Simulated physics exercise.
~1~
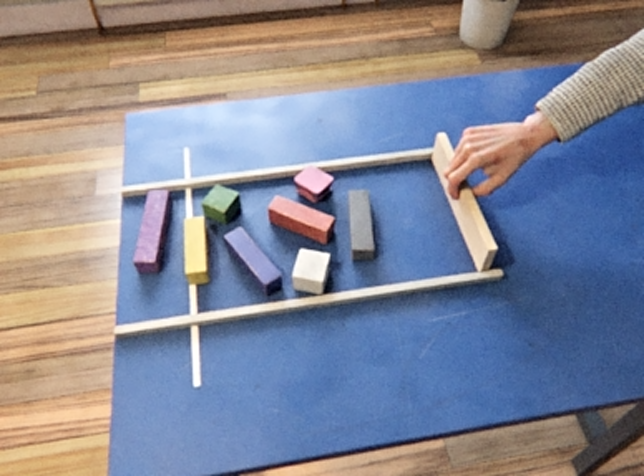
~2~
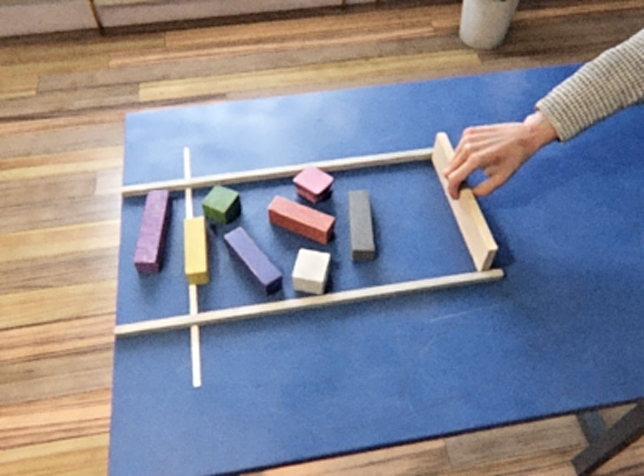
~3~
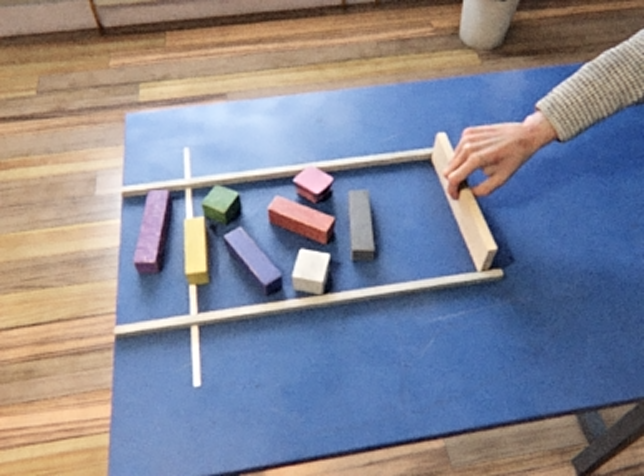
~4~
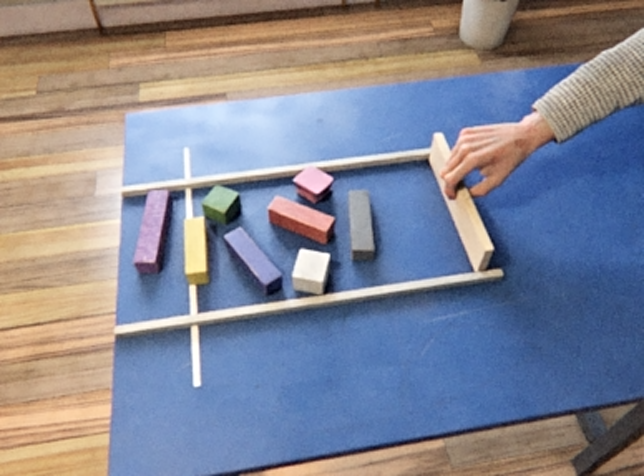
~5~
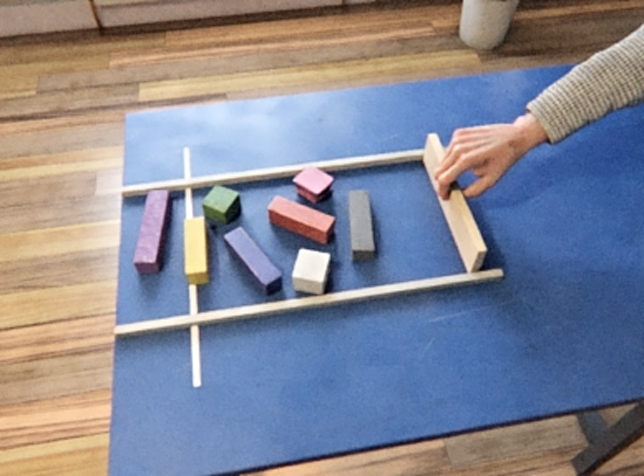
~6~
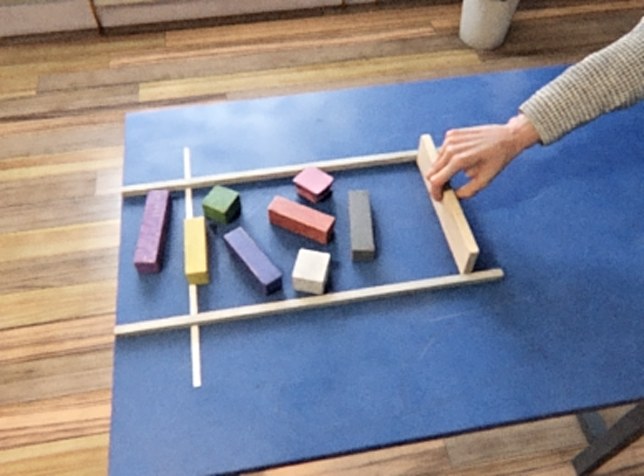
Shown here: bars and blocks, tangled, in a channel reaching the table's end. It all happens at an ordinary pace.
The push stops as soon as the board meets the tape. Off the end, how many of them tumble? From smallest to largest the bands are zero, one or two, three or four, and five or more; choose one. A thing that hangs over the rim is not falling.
The right band is one or two.
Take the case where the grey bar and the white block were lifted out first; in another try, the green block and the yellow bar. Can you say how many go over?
I'd say 0 the first time and 0 the second time.
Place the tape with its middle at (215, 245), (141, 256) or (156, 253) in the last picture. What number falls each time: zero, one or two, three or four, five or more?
Try 1 - none; try 2 - 5 or more; try 3 - three to four.
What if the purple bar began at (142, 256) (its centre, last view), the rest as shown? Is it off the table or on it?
The purple bar plunges.
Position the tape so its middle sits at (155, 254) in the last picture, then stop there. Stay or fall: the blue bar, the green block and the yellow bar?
As for the blue bar, it ends up falling; the green block ends up falling; the yellow bar ends up falling.
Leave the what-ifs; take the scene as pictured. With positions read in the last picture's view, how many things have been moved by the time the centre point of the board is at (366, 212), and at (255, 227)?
First 1, after that 7.
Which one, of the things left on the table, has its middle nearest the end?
The yellow bar is the one you want.
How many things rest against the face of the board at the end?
Looks like 3 of them, all told.
Soon after, none off yet; purple bar at rest near (154, 230); yellow bar at rest near (197, 251); green block at rest near (222, 204).
At rest, the number that fall off is one or two; fallen, purple bar.
